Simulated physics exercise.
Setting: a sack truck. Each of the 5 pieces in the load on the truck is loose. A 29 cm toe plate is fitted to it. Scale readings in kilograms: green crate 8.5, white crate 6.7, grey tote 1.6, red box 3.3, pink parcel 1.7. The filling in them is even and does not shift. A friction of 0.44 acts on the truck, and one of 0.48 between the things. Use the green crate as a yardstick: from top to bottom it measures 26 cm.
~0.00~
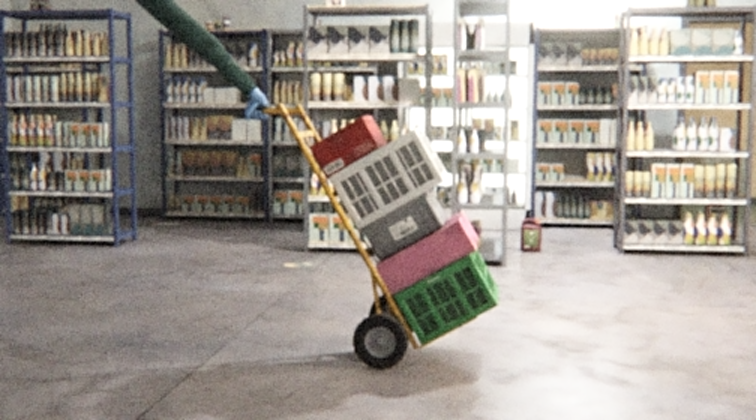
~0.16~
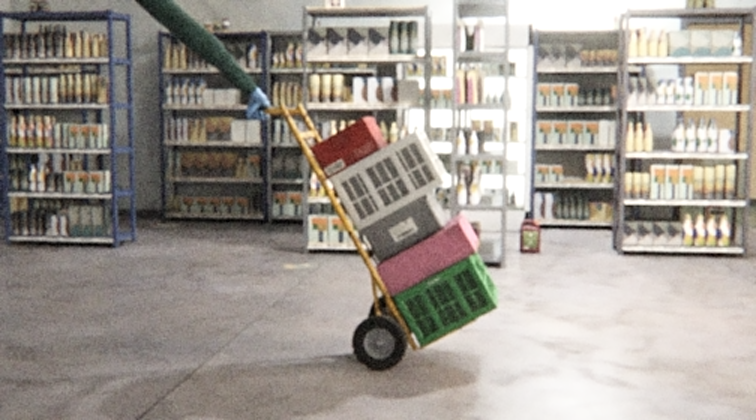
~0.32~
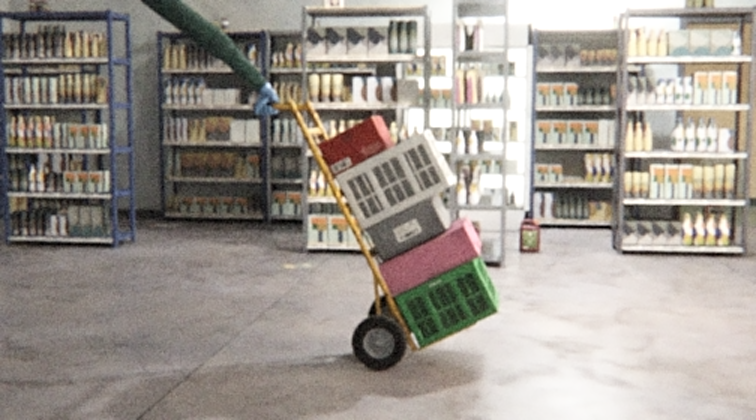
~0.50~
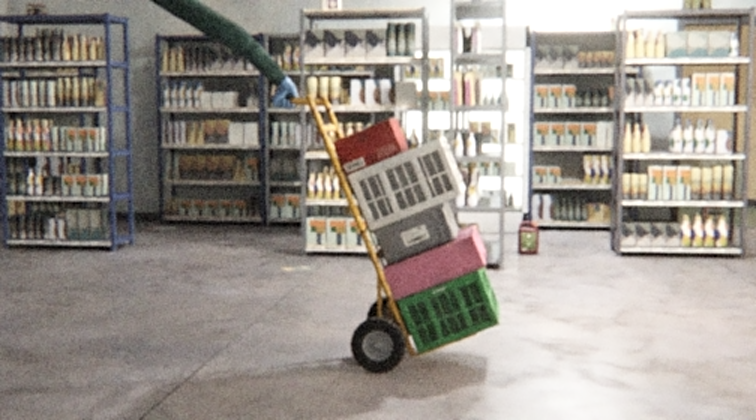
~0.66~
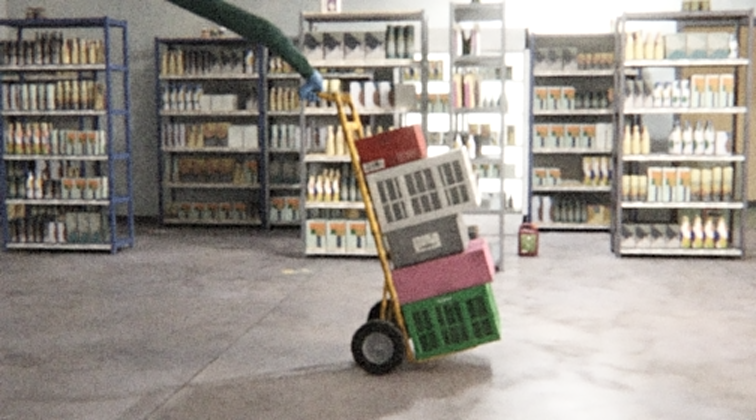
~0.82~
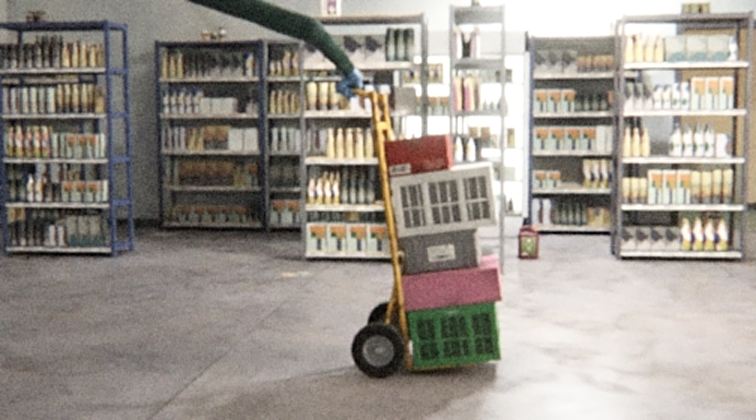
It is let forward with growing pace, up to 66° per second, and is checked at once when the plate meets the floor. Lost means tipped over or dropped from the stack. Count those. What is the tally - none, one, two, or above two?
The tally is none.
Around 1.02 s, truck upright; white crate tipped 3° against what carries it near (474, 207); green crate tipped 3° against what carries it near (459, 335); red box tipped 3° against what carries it.
Around 1.12 s, truck upright; white crate tipped 7° against what carries it near (484, 207); green crate tipped 7° against what carries it near (461, 333); red box tipped 7° against what carries it.
Around 1.52 s, truck upright; white crate tipped 4° against what carries it near (476, 207); green crate tipped 4° against what carries it near (460, 334); red box tipped 4° against what carries it.
Around 1.62 s, truck upright; red box shifted 3 cm.
Finally (2.1 s), all 5 still in place (within 10 cm). In the last view, green crate near (457, 336), white crate near (461, 208).
